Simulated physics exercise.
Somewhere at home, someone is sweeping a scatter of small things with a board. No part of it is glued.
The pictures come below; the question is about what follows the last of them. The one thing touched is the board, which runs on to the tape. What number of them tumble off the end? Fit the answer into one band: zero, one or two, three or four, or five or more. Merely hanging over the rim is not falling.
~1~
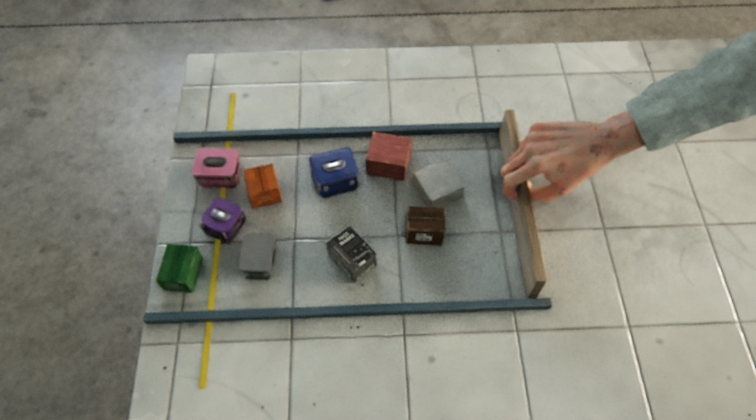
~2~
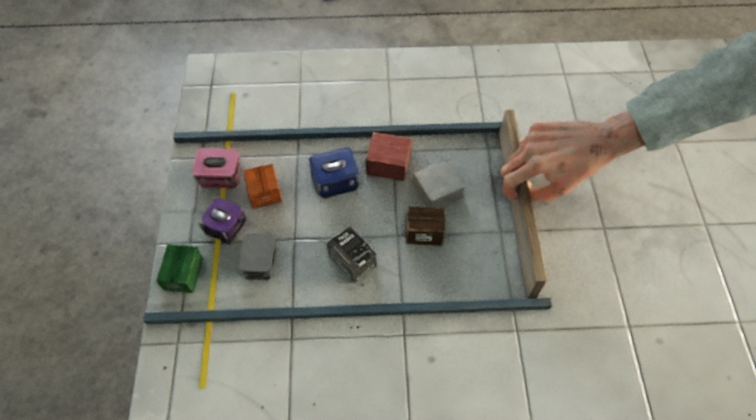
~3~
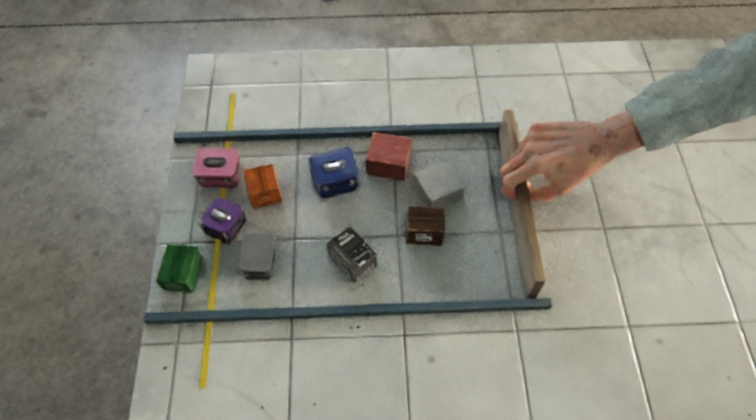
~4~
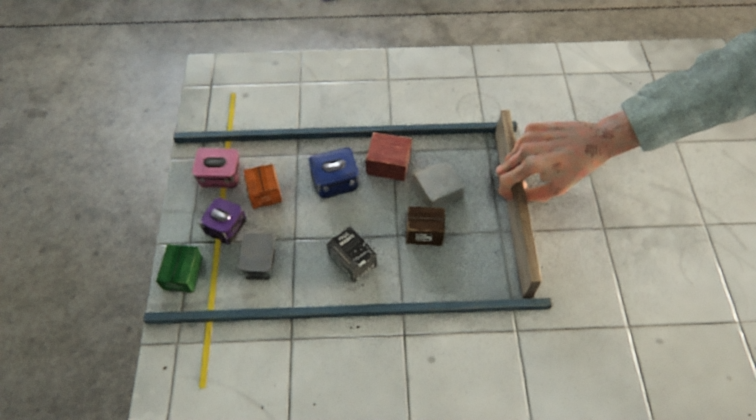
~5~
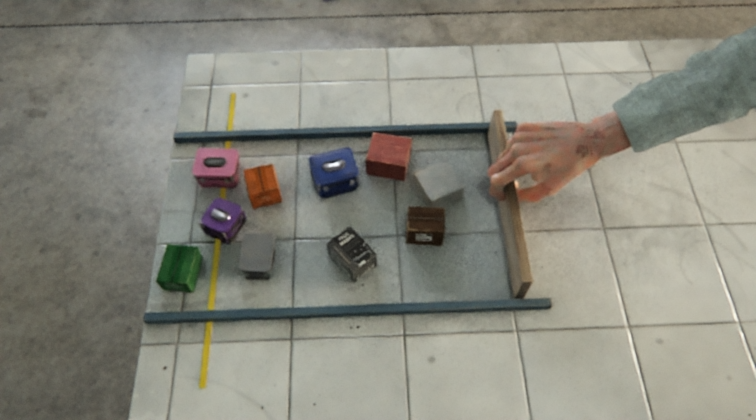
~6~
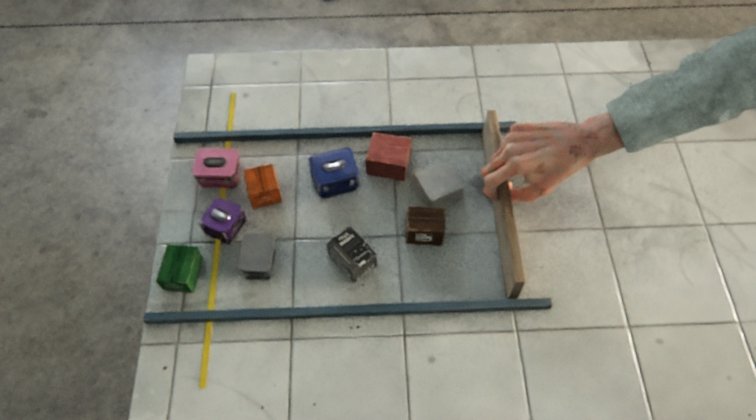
I would say three or four.
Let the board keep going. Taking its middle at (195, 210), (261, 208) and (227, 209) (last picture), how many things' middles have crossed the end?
Counts by place: 6 / 1 / 3.
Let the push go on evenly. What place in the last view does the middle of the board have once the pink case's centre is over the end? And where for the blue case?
(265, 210) and then (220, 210), give or take.
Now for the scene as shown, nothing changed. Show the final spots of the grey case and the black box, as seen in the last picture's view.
One ends up near (167, 263) and the other near (198, 252).
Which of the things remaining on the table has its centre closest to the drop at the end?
That'd be the blue case, foremost of the lot.
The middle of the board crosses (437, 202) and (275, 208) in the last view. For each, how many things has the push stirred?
Moved so far: 3, then 9.
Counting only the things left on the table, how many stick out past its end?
I make it 2.
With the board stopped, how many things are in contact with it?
The count in contact is 4.
Early on, none off yet; green box at rest near (180, 268); pink case at rest near (218, 169); purple case at rest near (224, 221).
Finally, the number that fall off is three or four; lost, orange box, pink case and green box.
